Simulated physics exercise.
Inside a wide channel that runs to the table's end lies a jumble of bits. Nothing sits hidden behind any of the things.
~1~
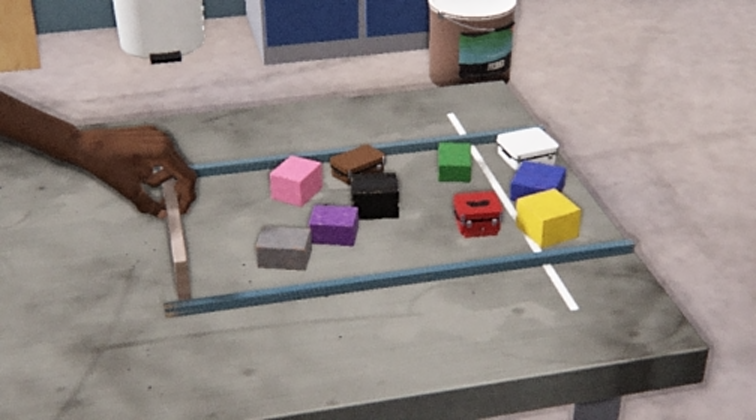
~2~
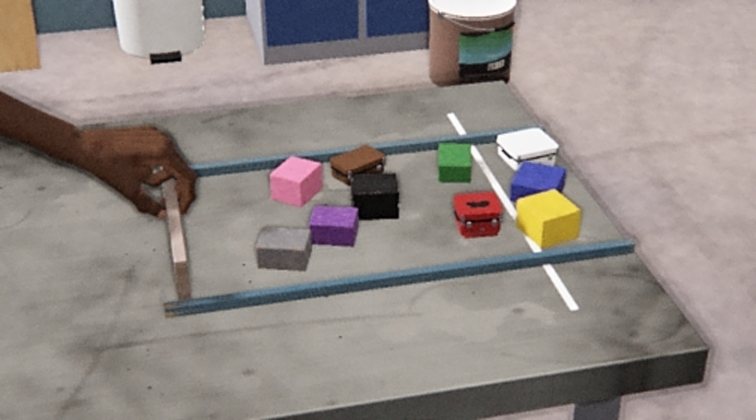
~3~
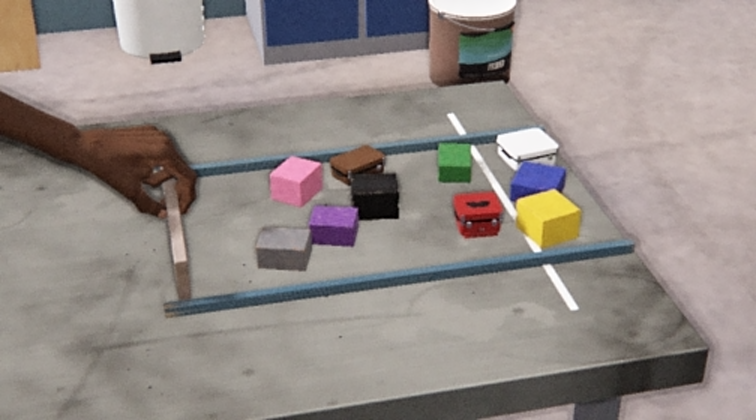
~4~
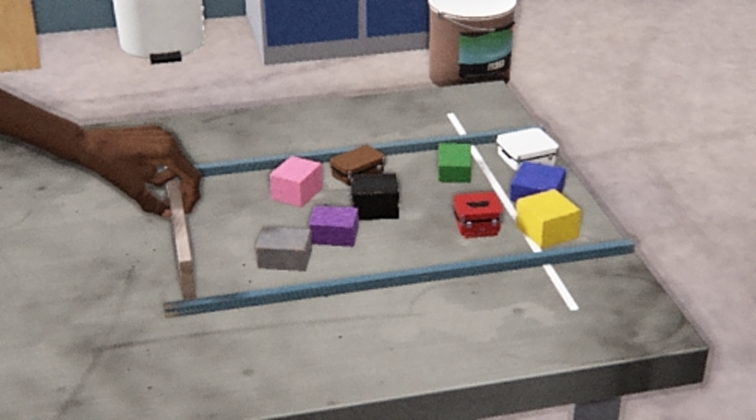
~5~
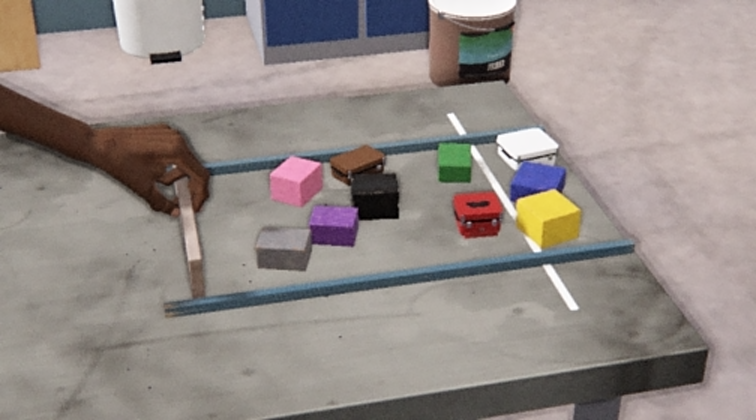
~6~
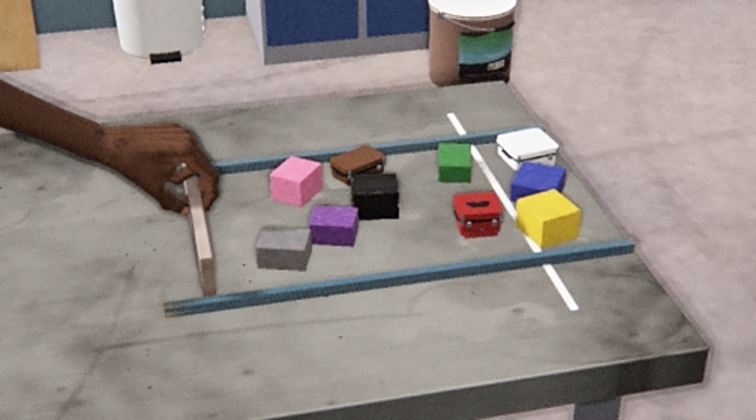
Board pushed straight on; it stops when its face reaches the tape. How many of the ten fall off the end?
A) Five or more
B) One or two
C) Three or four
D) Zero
B, one or two.
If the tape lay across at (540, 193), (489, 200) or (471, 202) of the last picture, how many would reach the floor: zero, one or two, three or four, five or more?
Place by place, the answers come out as five or more; one or two; zero.
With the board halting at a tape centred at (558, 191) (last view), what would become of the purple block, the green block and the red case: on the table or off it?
The purple block is still there; as for the green block, it is no longer there; and the red case is no longer there.
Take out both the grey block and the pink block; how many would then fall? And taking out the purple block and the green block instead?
The first removal gives 1, the second gives 1.
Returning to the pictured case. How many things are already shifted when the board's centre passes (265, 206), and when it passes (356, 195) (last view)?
1, then 5.
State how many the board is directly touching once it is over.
So the total is 4.
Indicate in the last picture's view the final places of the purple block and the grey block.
Purple block at about (531, 197), grey block at about (545, 214).
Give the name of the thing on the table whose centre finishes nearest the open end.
Yellow block.
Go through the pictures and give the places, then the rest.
The first picture shows white case (527, 151); blue block (538, 184); yellow block (548, 219); board (173, 217); tape (504, 198).
The second picture shows blue block (538, 185); red case (478, 215).
The third picture shows yellow block (548, 219); brown case (358, 167).
The fourth picture shows white case (527, 151); purple block (334, 226).
The fifth picture shows blue block (538, 185); green block (455, 163).
The sixth picture shows white case (527, 151); blue block (538, 185); yellow block (548, 219); board (196, 215); tape (504, 198).
A little later, none off yet; white case at rest near (527, 151); blue block at rest near (538, 185); yellow block at rest near (548, 219).
When it is over, the number that fall off is one or two; down, white case.
